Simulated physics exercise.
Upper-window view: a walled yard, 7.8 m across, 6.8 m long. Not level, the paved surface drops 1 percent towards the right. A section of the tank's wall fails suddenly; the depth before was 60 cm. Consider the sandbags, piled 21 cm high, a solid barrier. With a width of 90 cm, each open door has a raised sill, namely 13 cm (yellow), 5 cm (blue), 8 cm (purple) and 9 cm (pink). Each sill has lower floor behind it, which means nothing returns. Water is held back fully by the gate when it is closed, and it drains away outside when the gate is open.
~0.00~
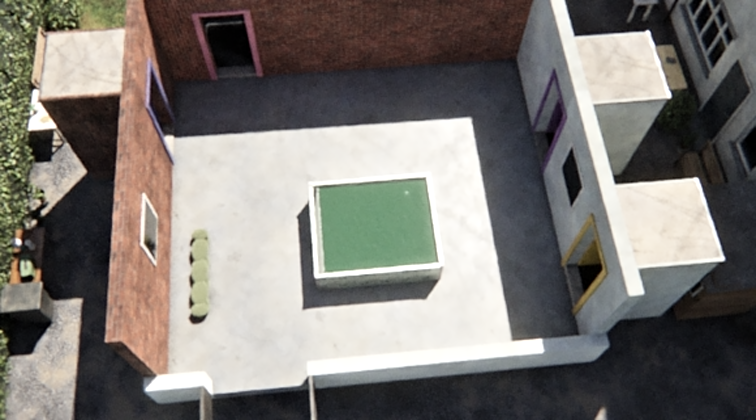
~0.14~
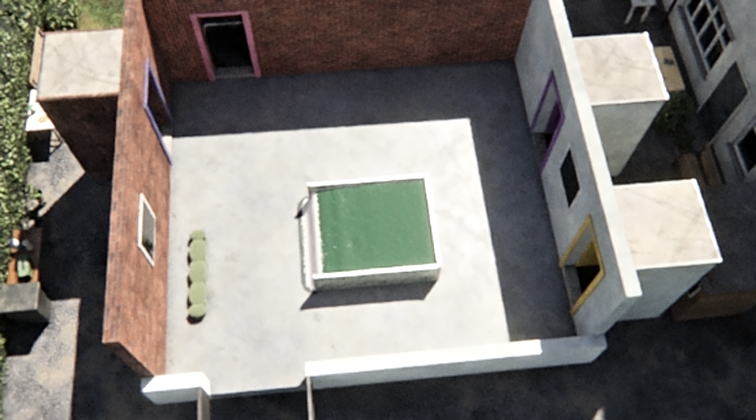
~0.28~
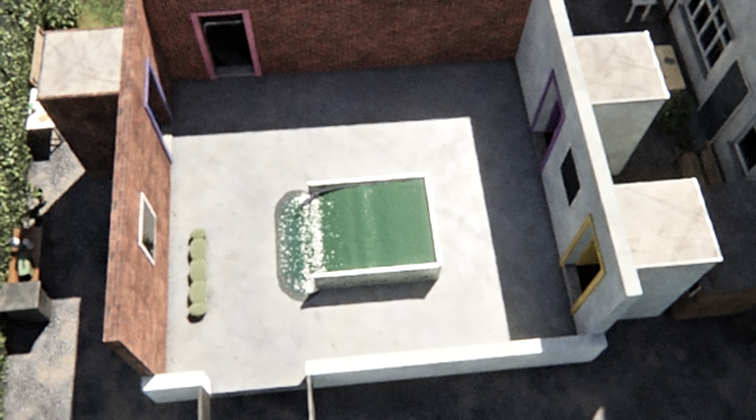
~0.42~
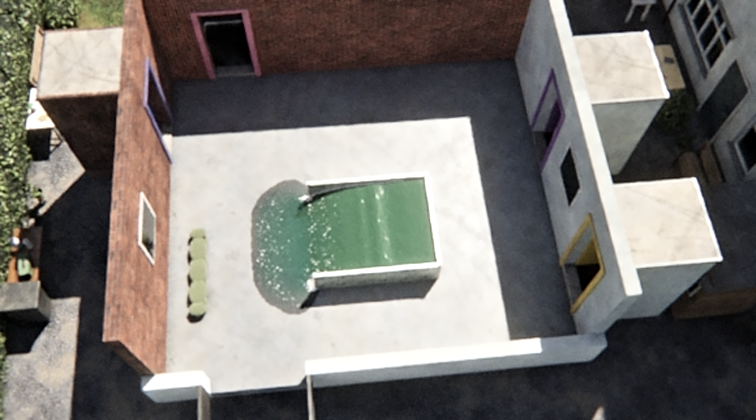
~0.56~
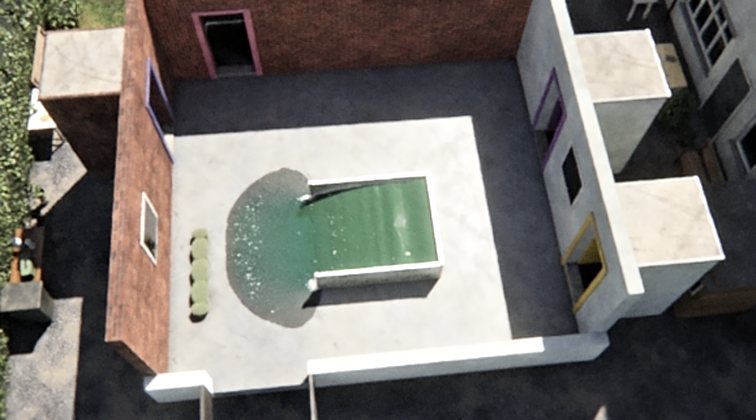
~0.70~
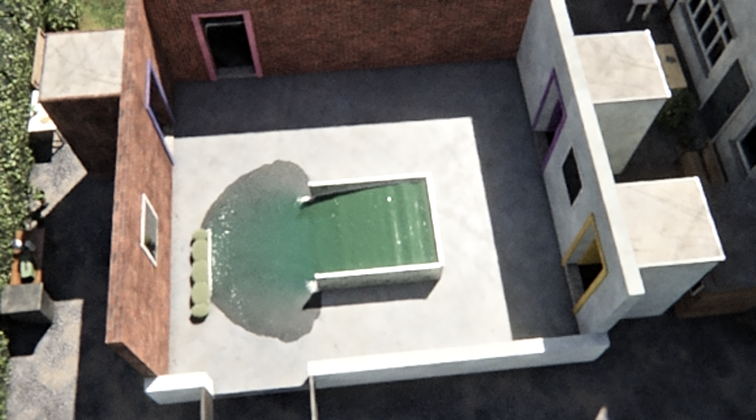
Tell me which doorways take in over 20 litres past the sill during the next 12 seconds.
Within those 12 seconds, the yellow door takes in no more than that; the blue door takes in over 20 litres; the purple door takes in no more than that; the pink door takes in over 20 litres.
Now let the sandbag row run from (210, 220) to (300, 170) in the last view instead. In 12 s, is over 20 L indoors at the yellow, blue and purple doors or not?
So then yellow is inside it, blue is inside it and purple is inside it.
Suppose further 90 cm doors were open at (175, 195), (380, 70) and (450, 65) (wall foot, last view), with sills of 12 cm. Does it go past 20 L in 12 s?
Taking them in order, the first gets enough, the second too little and the third too little.
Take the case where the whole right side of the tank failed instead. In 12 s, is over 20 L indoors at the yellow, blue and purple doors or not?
Then yellow would come out on the high side, blue on the low side and purple on the high side.
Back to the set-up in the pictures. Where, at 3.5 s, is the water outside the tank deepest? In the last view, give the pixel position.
The spot is near (184, 86) in the last view.
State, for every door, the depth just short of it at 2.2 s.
Depths in cm: Yellow 0, blue 12, purple 0, pink 0.
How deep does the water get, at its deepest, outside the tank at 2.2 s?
Peak depth: Approx. 32 cm.
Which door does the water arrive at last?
Looks like the yellow door.
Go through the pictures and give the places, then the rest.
In the first picture, the tank at (375, 225) is whole and still, 60 cm deep.
In the second picture, the front is at (312, 289), 1.0 m from the gap at (315, 240); 0.3 m2 of floor is under water; 60 cm left at the back of the tank.
In the third picture, the front is at (294, 295), 1.2 m from the gap at (315, 239); 1.4 m2 of floor is under water; 60 cm left at the back of the tank.
In the fourth picture, the front is at (276, 302), 1.5 m from the gap at (315, 239); 2.6 m2 of floor is under water; 60 cm left at the back of the tank.
In the fifth picture, water pours out at (317, 239) and has run 1.8 m, to (233, 282); typically 7 cm deep outside, 60 cm at the tank's back.
In the sixth picture, the front is at (206, 225), 2.3 m from the gap at (317, 240); 5.9 m2 of floor is under water; 56 cm left at the back of the tank.
After 1.4 s water covers 25 % of the floor and is deepest (36 cm) near (218, 254); yellow door not reached, blue door not reached, purple door not reached, pink door not reached.
After 2.2 s water covers 30 % of the floor and is deepest (32 cm) near (218, 254); yellow door not reached, blue door 12 cm at the sill, 2 L in, purple door not reached, pink door not reached.
After 3.5 s water covers 30 % of the floor and is deepest (30 cm) near (184, 86); yellow door not reached, blue door 11 cm at the sill, 30 L in, purple door not reached, pink door 14 cm at the sill, 1 L in.
After 7.0 s water covers 70 % of the floor and is deepest (10 cm) near (241, 102); yellow door not reached, blue door 6 cm at the sill, 56 L in, purple door not reached, pink door 10 cm at the sill, 45 L in.
After 12.0 s water covers 90 % of the floor and is deepest (10 cm) near (514, 82); yellow door 8 cm at the sill, 0 L in, blue door 2 cm at the sill, 59 L in, purple door 8 cm at the sill, 0 L in, pink door 3 cm at the sill, 47 L in.
